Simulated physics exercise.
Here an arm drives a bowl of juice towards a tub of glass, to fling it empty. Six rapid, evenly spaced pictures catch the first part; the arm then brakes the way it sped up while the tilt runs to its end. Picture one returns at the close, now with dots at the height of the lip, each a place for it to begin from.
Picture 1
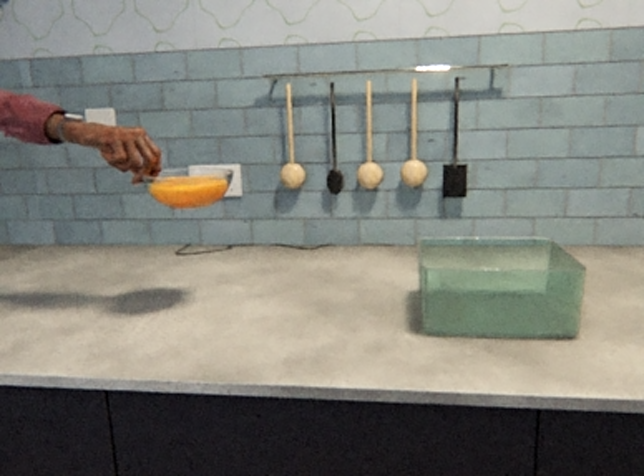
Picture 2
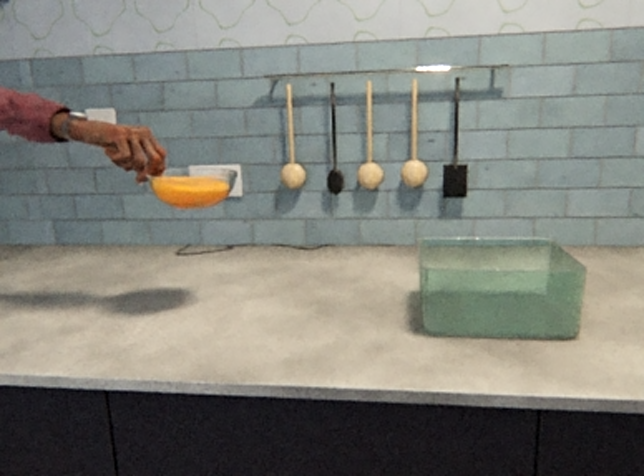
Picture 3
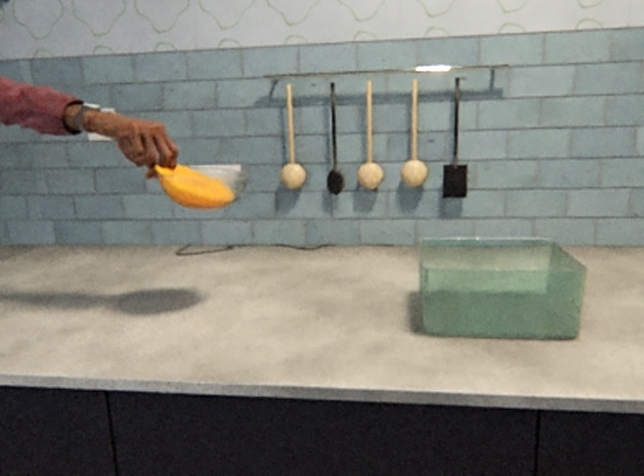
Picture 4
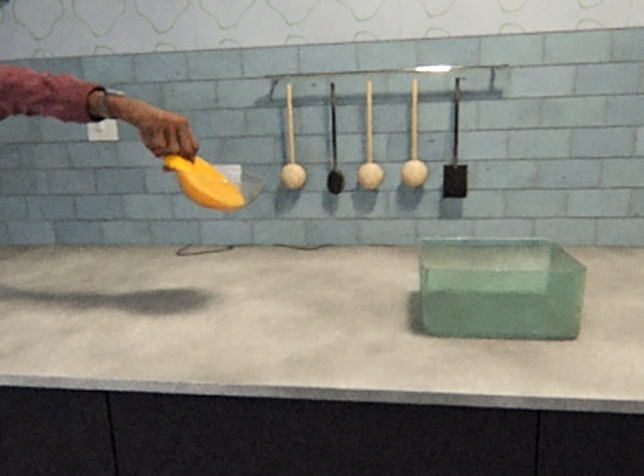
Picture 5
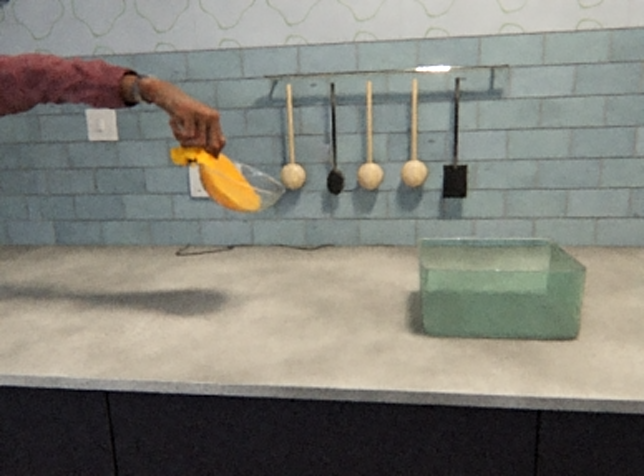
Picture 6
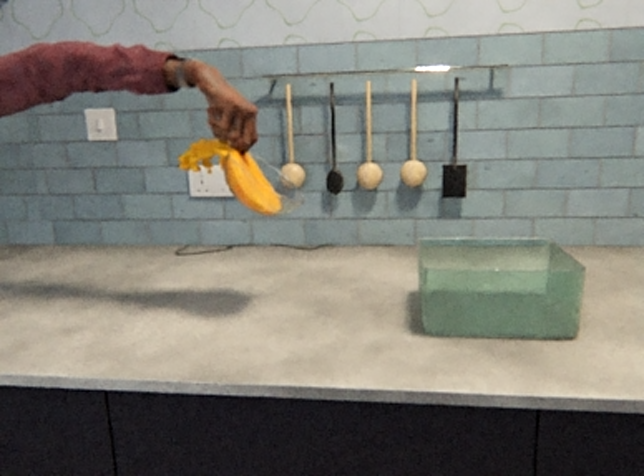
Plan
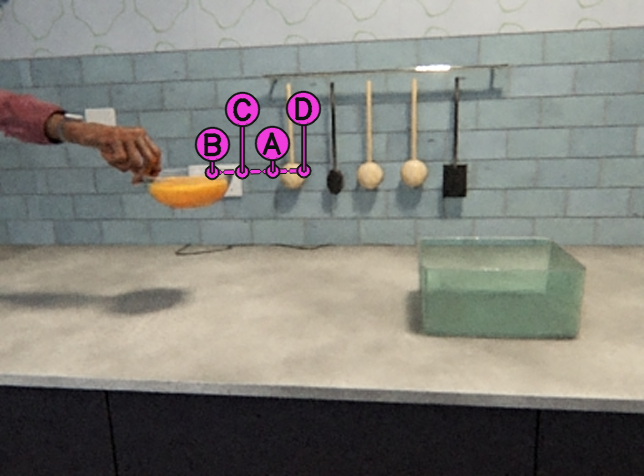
Orange juice slides over a clear bowl's rim as a hand moves it right, tilting it.
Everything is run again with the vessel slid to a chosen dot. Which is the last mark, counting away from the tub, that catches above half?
The limit is A.
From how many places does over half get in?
Two of them.
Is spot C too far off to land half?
Yes, it does.
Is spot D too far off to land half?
No, that is safe.
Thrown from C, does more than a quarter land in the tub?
Yes, it does.
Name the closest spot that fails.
C.
In magenta, A at (272, 171); B at (212, 172); C at (242, 171); D at (303, 170).
Choosing A, about 63 % lands in the tub, 30 % falls short and 7 % goes beside or beyond.
Choosing B, about 10 % lands in the tub, 85 % falls short and 5 % goes beside or beyond.
Choosing C, about 36 % lands in the tub, 51 % falls short and 13 % goes beside or beyond.
Choosing D, about 74 % lands in the tub, 24 % falls short.
